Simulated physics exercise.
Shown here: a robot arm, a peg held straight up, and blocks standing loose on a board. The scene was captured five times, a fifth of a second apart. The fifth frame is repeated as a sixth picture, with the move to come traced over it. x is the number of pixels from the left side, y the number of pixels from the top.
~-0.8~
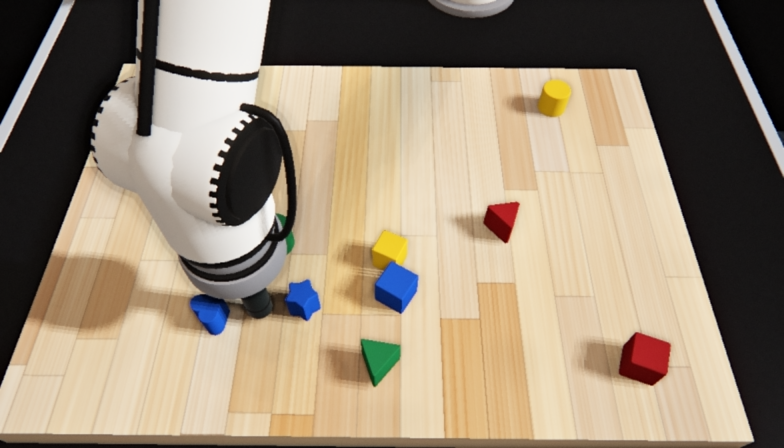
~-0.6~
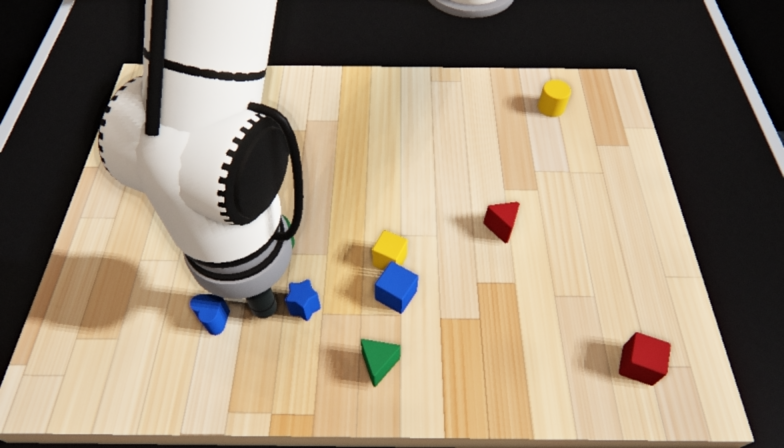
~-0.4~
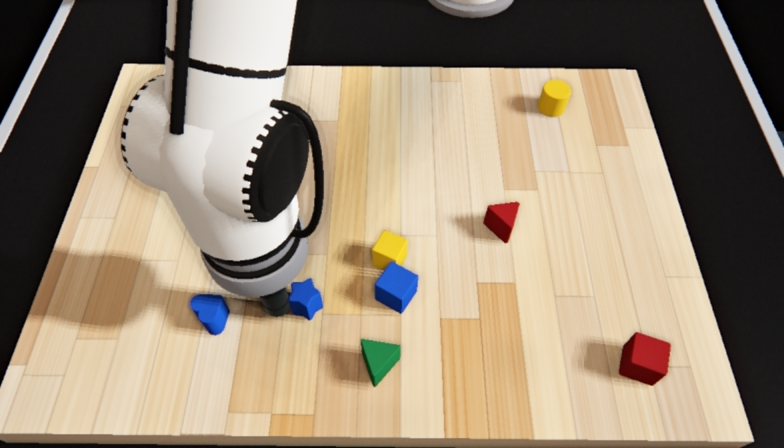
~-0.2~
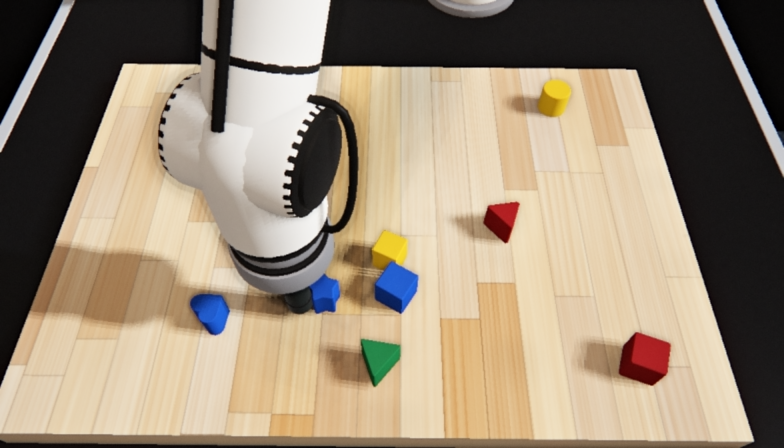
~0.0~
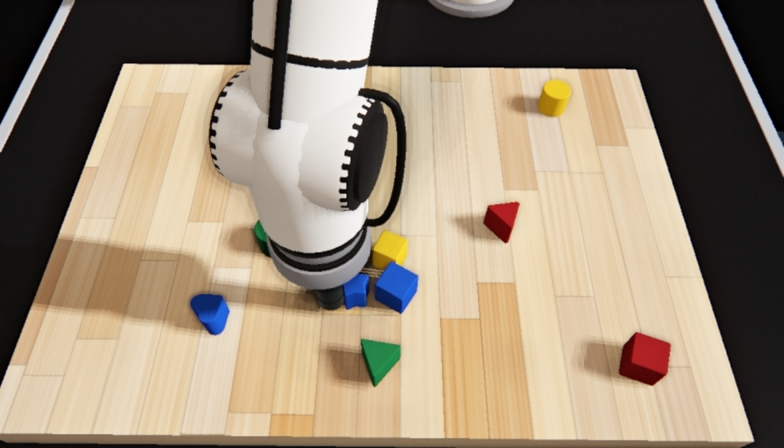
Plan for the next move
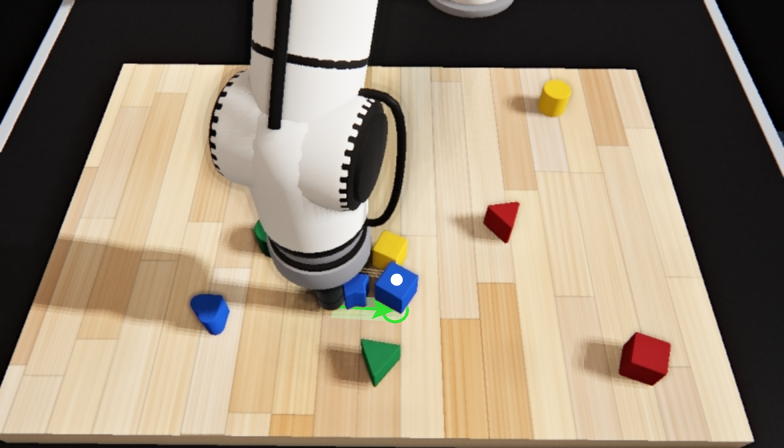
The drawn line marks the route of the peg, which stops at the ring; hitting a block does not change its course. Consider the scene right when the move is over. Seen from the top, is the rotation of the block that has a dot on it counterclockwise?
That would be a no.
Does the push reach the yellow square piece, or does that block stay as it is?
That block is going to be left alone.
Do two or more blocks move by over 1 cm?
Yes.
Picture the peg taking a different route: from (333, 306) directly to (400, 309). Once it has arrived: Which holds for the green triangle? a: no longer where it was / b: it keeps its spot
It's b.
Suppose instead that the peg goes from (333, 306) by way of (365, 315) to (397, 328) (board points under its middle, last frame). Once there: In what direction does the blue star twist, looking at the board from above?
It is turned anticlockwise.
Path on the board, in a line from (333, 306) to (395, 310); the dot is on the blue square piece.
On the path given first. Halfway along, peg (364, 302); blue star (383, 279), turned 15° anticlockwise; blue square piece (418, 276).
At the end, peg (395, 304); blue star (398, 273), turned 55° anticlockwise; yellow square piece in place; blue square piece (432, 268), turned 25° clockwise.
